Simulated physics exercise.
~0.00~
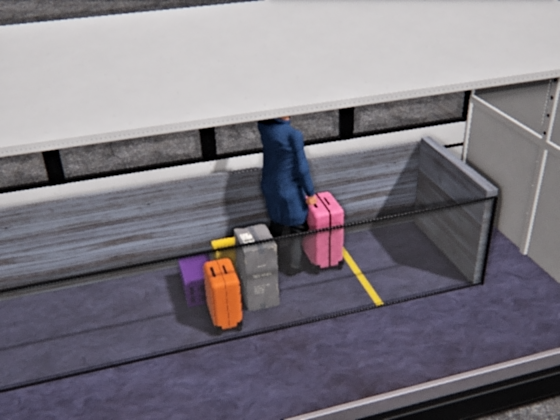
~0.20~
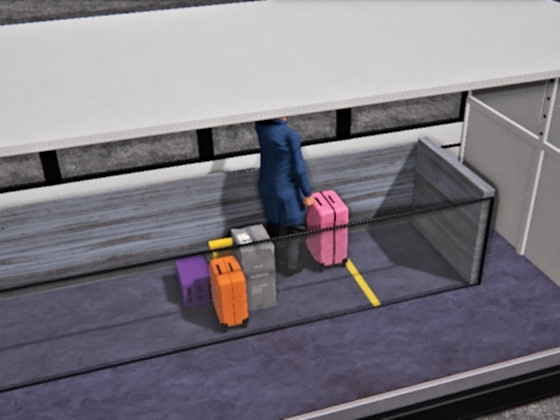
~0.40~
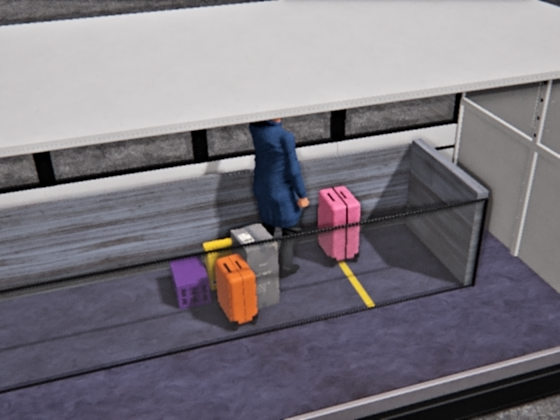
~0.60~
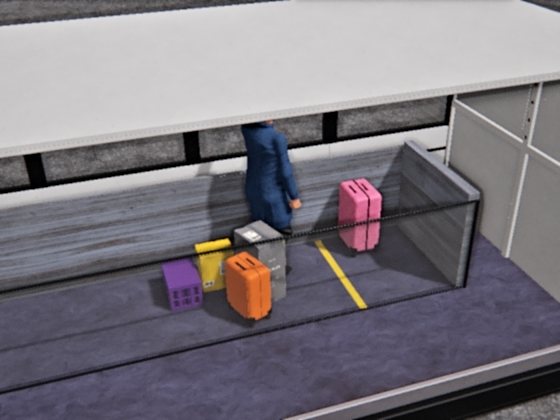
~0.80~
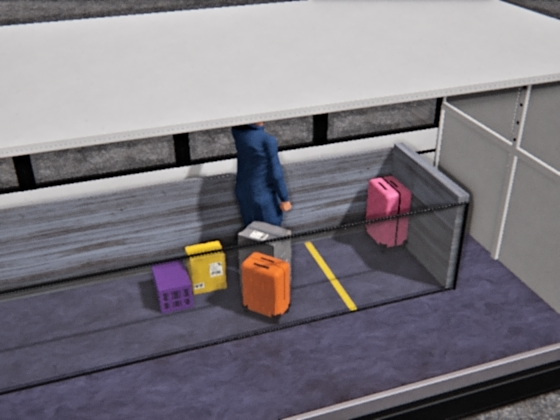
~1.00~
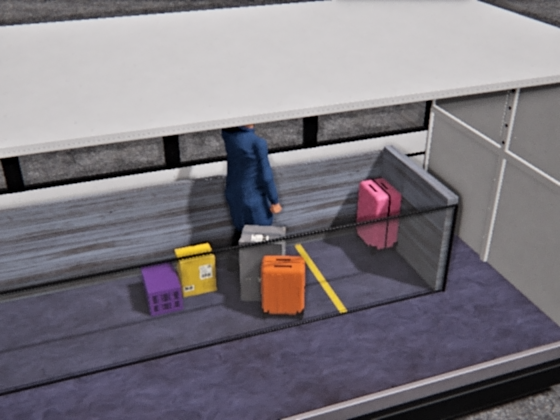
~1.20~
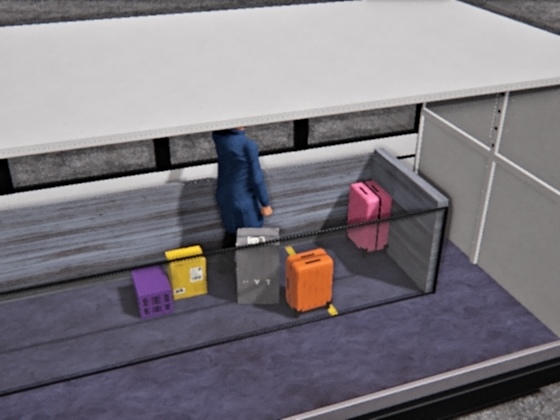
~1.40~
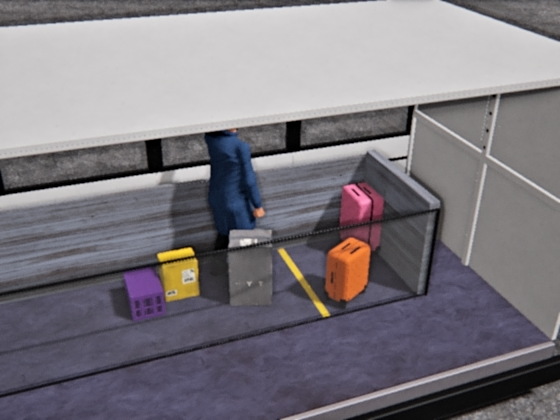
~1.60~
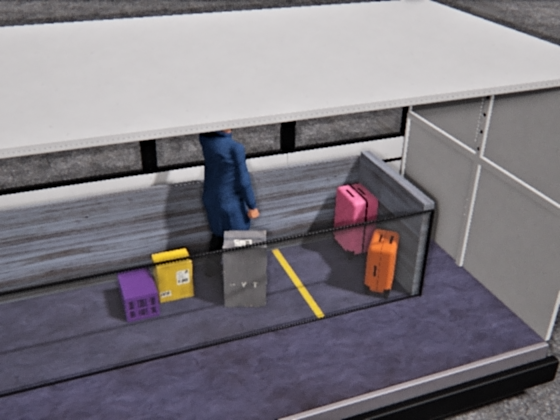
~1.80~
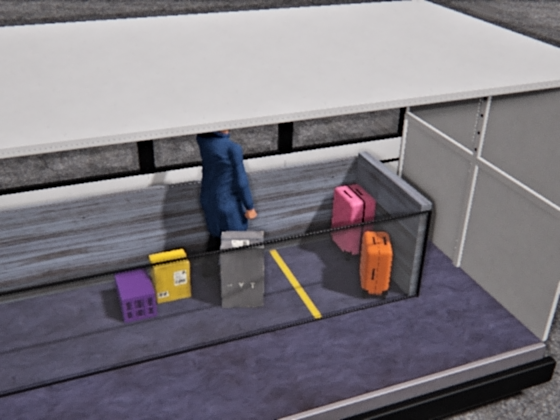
In a glass-fronted bay where a person in blue stands among bags, a pink suitcase rolls right to the end wall, then an orange one follows across the yellow line, stopping near it, while the grey, yellow and purple items remain left of the line.
